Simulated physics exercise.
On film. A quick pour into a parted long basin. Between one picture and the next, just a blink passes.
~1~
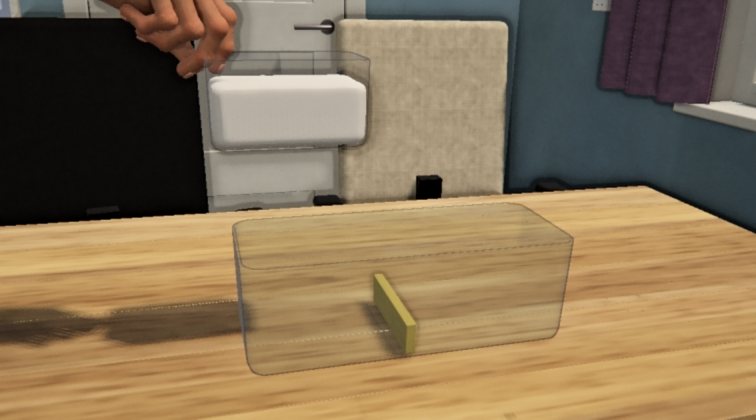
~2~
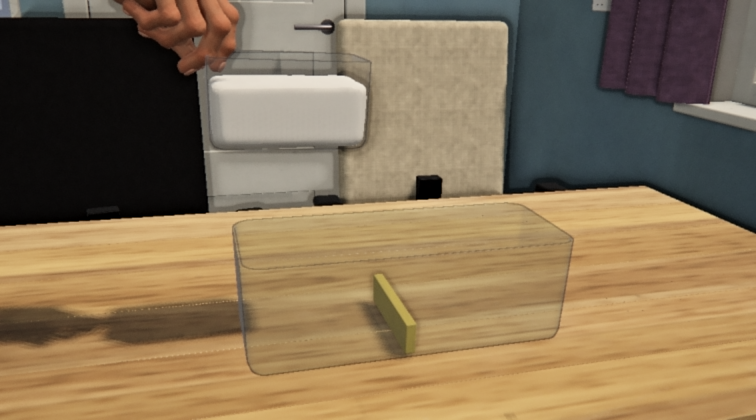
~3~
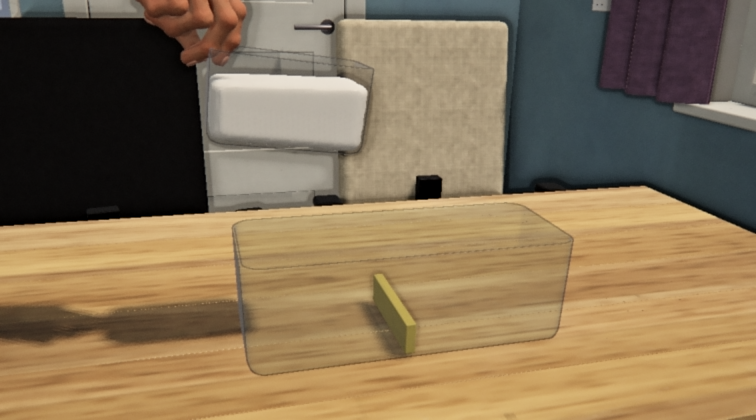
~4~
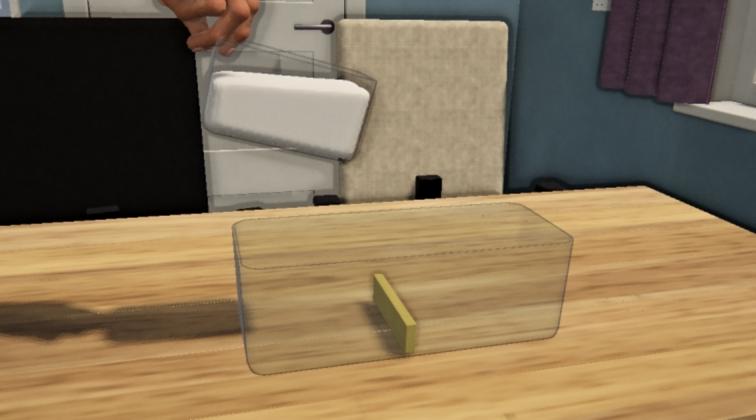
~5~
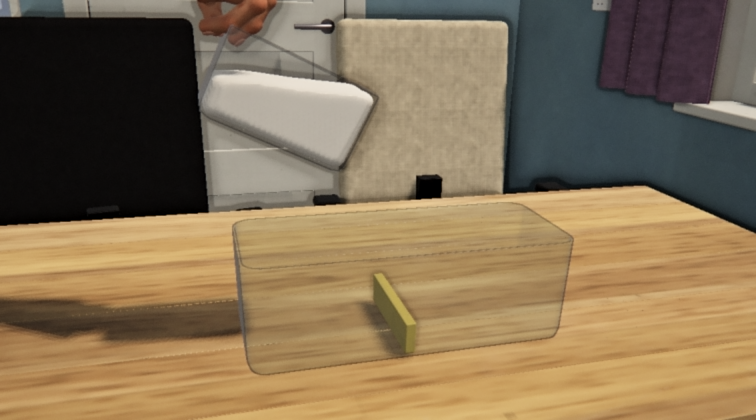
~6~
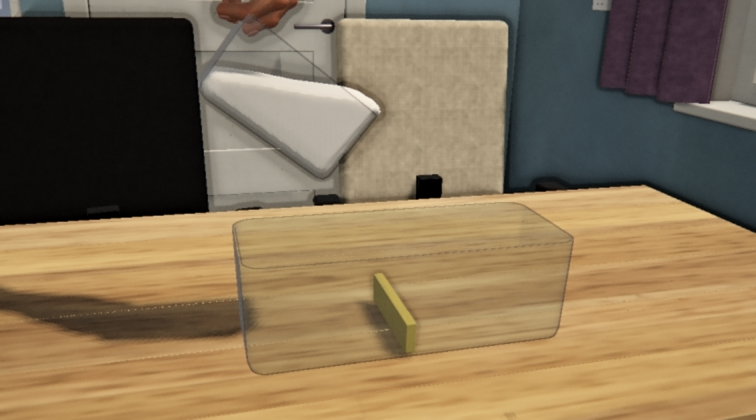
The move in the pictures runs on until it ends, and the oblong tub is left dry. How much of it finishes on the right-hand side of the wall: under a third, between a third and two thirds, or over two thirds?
Middling share.
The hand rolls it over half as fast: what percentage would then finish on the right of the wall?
I'd say close to 65 %.
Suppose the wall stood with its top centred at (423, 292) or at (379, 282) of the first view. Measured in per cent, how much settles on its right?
Try one about 20 %, try two about 65 %.
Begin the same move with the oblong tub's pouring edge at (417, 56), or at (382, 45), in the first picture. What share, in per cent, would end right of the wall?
Close to 80 % for the first start and close to 70 % for the second.
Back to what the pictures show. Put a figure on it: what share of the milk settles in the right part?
That works out near 50 in every hundred.
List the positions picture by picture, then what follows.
In the first picture, tilt 0°; pouring edge (361, 58); surface from (209, 82) to (357, 81); the long basin's rim runs from (237, 246) to (546, 222); the wall's top is at (393, 299).
In the second picture, tilt 2°; pouring edge (362, 60); surface from (210, 82) to (357, 82).
In the third picture, tilt 7°; pouring edge (364, 67); surface from (211, 80) to (358, 84).
In the fourth picture, tilt 15°; pouring edge (367, 78); surface from (211, 78) to (361, 86).
In the fifth picture, tilt 26°; pouring edge (369, 94); surface from (208, 77) to (364, 90).
In the sixth picture, tilt 38°; pouring edge (367, 111); surface from (207, 72) to (366, 100); 2 per cent is over the edge.
A moment on, the tilt is 106° and 20 per cent is still to pour, 4 is left of the wall and 29 right of it.
Next, the tilt is 110° and 4 per cent is still to pour, 35 is left of the wall and 55 right of it.
Then the tilt is 110° and 0 per cent is still to pour, 43 is left of the wall and 52 right of it.
Later the tilt is 110° and 0 per cent is still to pour, 46 is left of the wall and 52 right of it.
Finally, 46 per cent lies left of the wall, 52 right of it and 2 outside.
